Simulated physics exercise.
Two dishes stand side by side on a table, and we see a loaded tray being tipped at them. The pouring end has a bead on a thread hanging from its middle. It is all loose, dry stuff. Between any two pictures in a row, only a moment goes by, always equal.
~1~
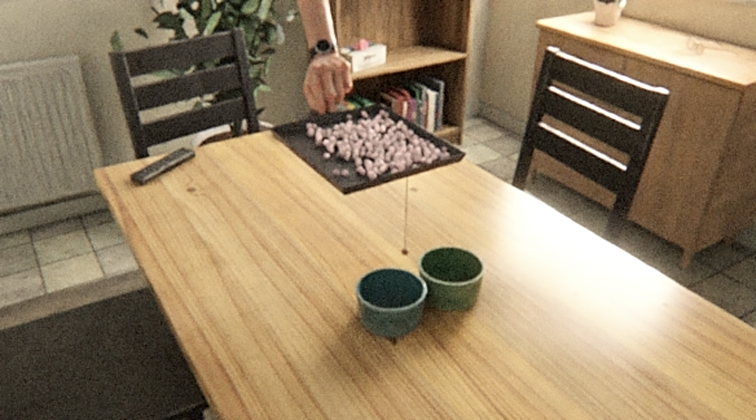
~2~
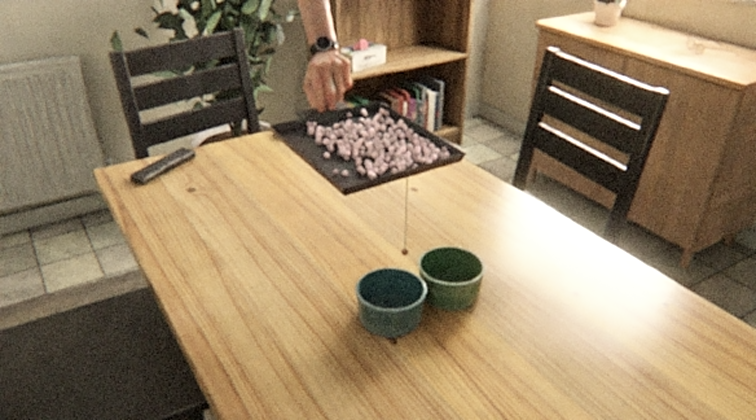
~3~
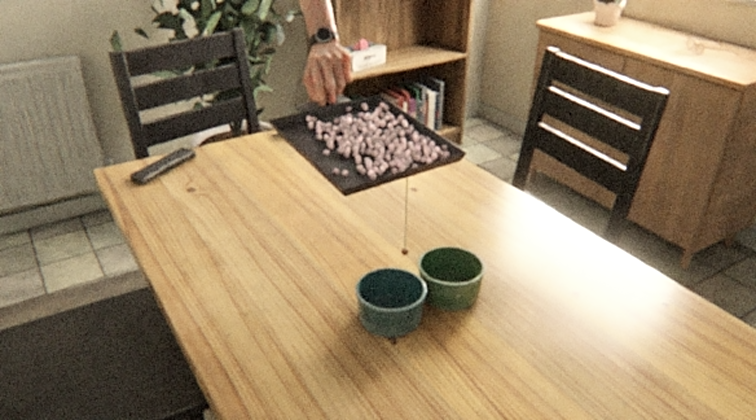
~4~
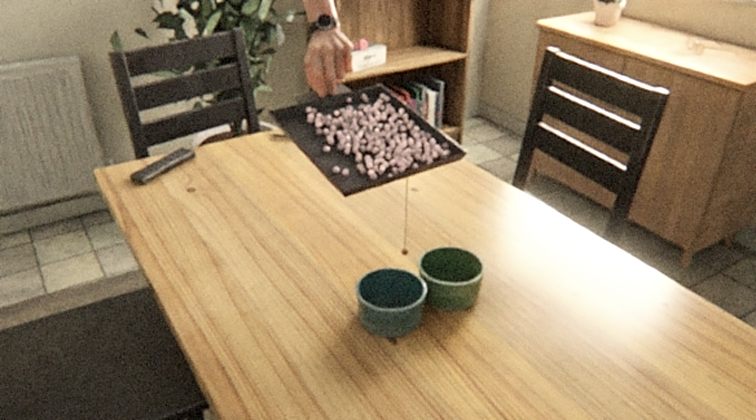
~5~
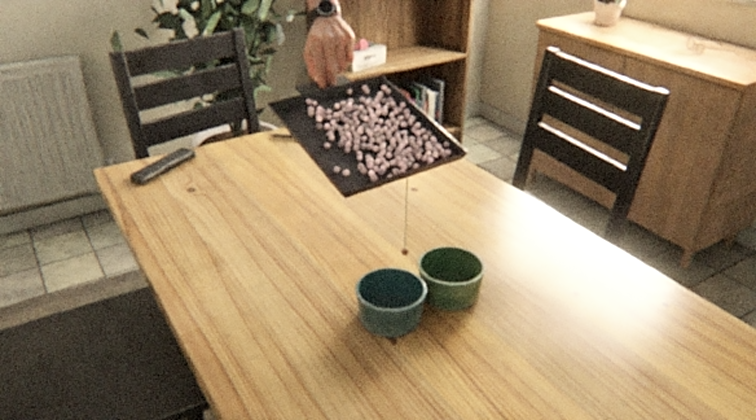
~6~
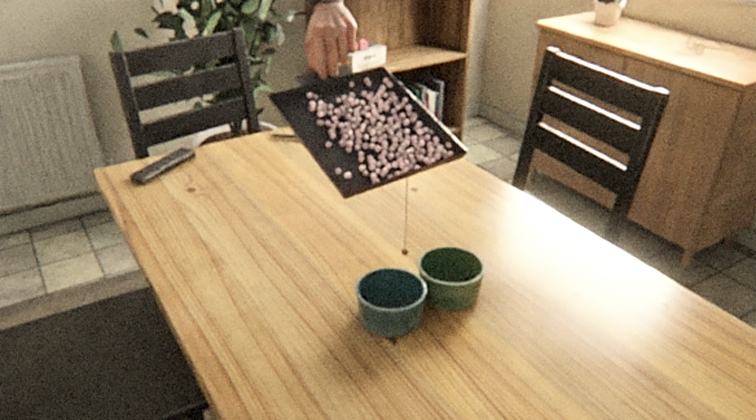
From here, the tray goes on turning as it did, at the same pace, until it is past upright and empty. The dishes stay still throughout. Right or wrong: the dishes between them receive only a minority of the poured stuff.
Wrong, they get over half.
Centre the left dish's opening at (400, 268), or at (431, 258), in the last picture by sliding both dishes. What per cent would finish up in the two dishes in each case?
Near 30 % and 10 %.
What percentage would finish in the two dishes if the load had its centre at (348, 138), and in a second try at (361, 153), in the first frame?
Near 70 per cent and near 70 per cent.
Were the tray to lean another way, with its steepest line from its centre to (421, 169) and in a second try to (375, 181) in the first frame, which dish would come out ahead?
The first try favours the dish to the right; the second favours the dish to the left.
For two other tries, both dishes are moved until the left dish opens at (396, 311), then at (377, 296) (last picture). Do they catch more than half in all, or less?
Placing 1: A minority of it. Placing 2: A majority of it.
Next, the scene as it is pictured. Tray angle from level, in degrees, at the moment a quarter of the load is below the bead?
Around 70° at that moment.
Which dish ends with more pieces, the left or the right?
It's the left side.
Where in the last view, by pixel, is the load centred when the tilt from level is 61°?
About (389, 179).
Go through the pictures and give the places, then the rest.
In the first frame, corners of the pouring end at (344, 186) and (462, 152), level; middle of the load at (373, 144), sugar pearls; left dish at (410, 318); right dish at (471, 293); bead on its thread at (405, 252).
In the second frame, corners of the pouring end at (344, 186) and (462, 152), level; middle of the load at (373, 143).
In the third frame, corners of the pouring end at (345, 187) and (462, 152), tipped barely, lowest at the left corner; middle of the load at (373, 140).
In the fourth frame, corners of the pouring end at (345, 188) and (463, 151), tipped a little, lowest at the left corner; middle of the load at (373, 135).
In the fifth frame, corners of the pouring end at (345, 190) and (463, 151), tipped a little, lowest at the left corner; middle of the load at (374, 131).
In the sixth frame, corners of the pouring end at (345, 191) and (464, 151), tipped clearly, lowest at the left corner; middle of the load at (376, 129), nearly all on the move; left dish at (410, 318); right dish at (471, 293).
Soon after the last picture, tray tipped steeply; about two thirds on the tray; a small part in the left dish; a stray few in the right dish; a small part outside both; a small part in the air.
A little later, tray tipped right over; about half in the left dish; about a quarter in the right dish; about a quarter outside both; a small part in the air.
Later still, tray tipped past a quarter turn; about half in the left dish; about a quarter in the right dish; about a quarter outside both.
By the end, tray tipped past a quarter turn; about half in the left dish; about a quarter in the right dish; about a quarter outside both.
